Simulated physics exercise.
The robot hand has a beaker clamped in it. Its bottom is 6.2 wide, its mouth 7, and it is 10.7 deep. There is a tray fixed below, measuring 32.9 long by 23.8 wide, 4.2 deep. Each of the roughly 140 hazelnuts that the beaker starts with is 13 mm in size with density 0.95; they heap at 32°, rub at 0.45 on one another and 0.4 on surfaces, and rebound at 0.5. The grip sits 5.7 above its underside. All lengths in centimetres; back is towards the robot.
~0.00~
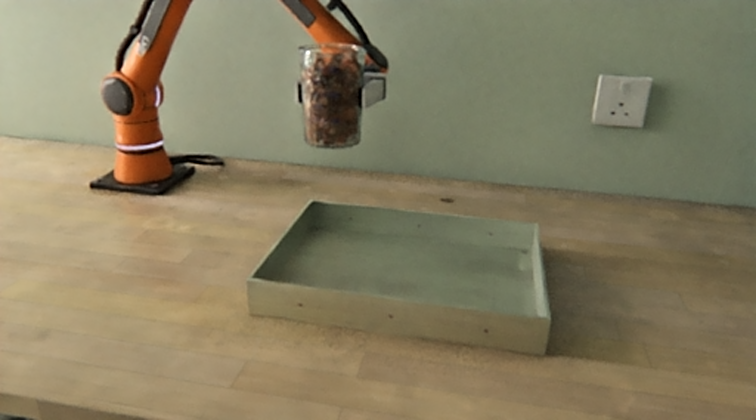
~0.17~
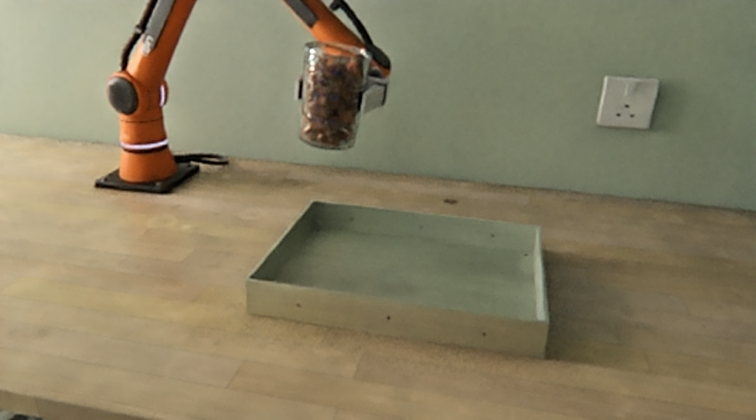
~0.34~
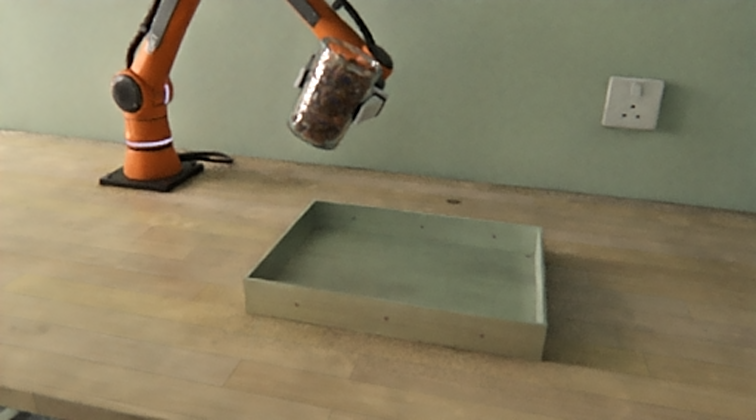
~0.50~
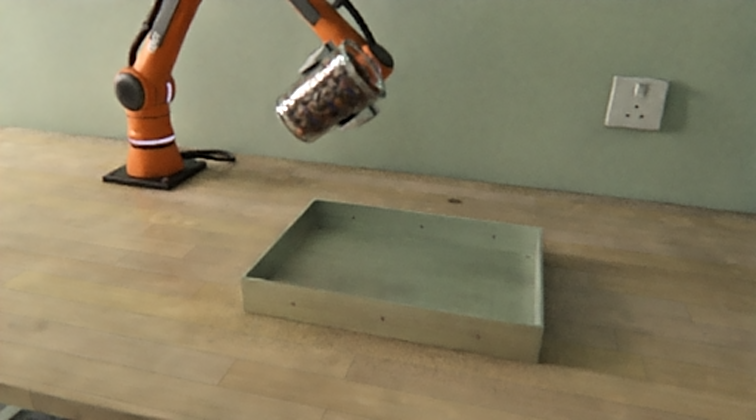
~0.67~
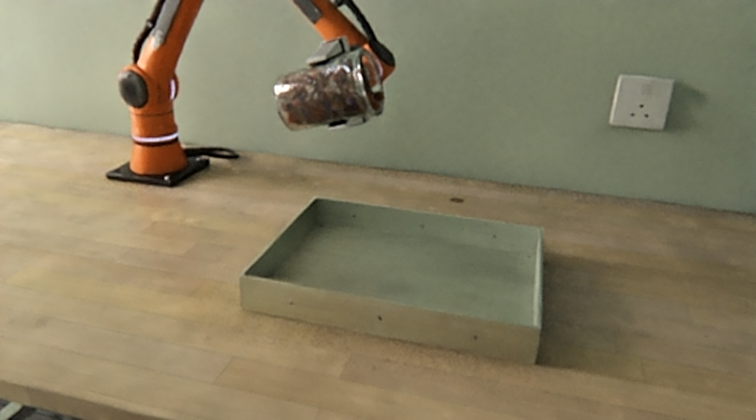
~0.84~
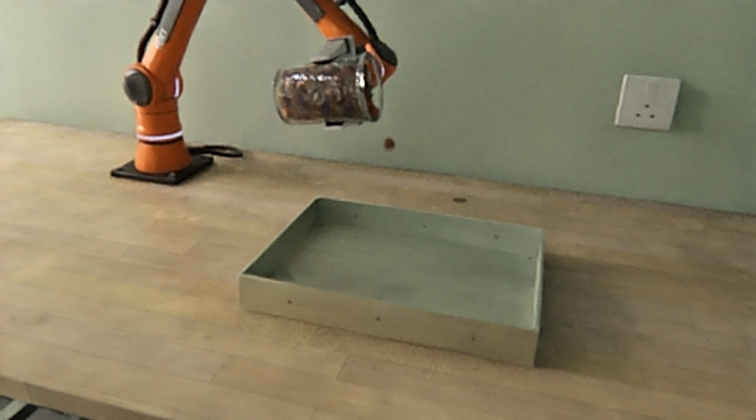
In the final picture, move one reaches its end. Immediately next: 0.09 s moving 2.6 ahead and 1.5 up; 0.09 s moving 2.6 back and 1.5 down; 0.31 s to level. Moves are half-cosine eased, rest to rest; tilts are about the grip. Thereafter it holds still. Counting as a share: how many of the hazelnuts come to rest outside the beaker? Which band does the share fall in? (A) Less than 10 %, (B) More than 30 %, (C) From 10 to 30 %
More than 30 %.
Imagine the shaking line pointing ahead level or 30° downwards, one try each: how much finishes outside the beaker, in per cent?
You'd get about 40 per cent with the first setting and about 20 per cent with the second.
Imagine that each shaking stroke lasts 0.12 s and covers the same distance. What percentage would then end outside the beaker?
In that case around 25 per cent.
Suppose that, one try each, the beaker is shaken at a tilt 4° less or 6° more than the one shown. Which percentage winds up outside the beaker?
Roughly 45 per cent on the first try and 60 per cent on the second.
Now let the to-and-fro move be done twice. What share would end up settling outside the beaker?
Probably about 60 in a hundred.
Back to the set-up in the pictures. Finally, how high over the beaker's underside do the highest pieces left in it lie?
It reaches close to 6.5 cm in the end.
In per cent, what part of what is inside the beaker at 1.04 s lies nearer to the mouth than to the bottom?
Roughly 85 per cent.
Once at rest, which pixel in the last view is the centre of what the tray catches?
It ends up close to (478, 286).
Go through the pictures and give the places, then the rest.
In the first frame, beaker middle at (332, 97), level; upper third of the load around (335, 73), from x 310 to 355, top at y 55; 139 in the beaker.
In the second frame, beaker middle at (332, 98), tilted 8° forward; upper third of the load around (335, 73), from x 305 to 360, top at y 60.
In the third frame, beaker middle at (332, 97), tilted 27° forward; upper third of the load around (339, 76), from x 295 to 370, top at y 60.
In the fourth frame, beaker middle at (329, 95), tilted 52° forward; upper third of the load around (341, 80), from x 285 to 375, top at y 60.
In the fifth frame, beaker middle at (328, 93), tilted 71° forward; upper third of the load around (335, 79), from x 285 to 380, top at y 65.
In the sixth frame, beaker middle at (328, 92), tilted 79° forward; upper third of the load around (331, 78), from x 285 to 390, top at y 70; 138 in the beaker, 1 in flight or on a rim.
After 1.04 s, tilted 78° forward, highest piece 26 above the table; 106 in the beaker, 1 in the tray, 32 in flight or on a rim.
After 1.23 s, tilted 18° forward, highest piece 28 above the table; 73 in the beaker, 63 in the tray, 3 in flight or on a rim.
After 1.53 s, level, highest piece 25 above the table; 73 in the beaker, 66 in the tray.
After 2.58 s, level, highest piece 25 above the table; 73 in the beaker, 66 in the tray.
At rest, 73 in the beaker, 66 in the tray. That is 47 % outside the beaker.
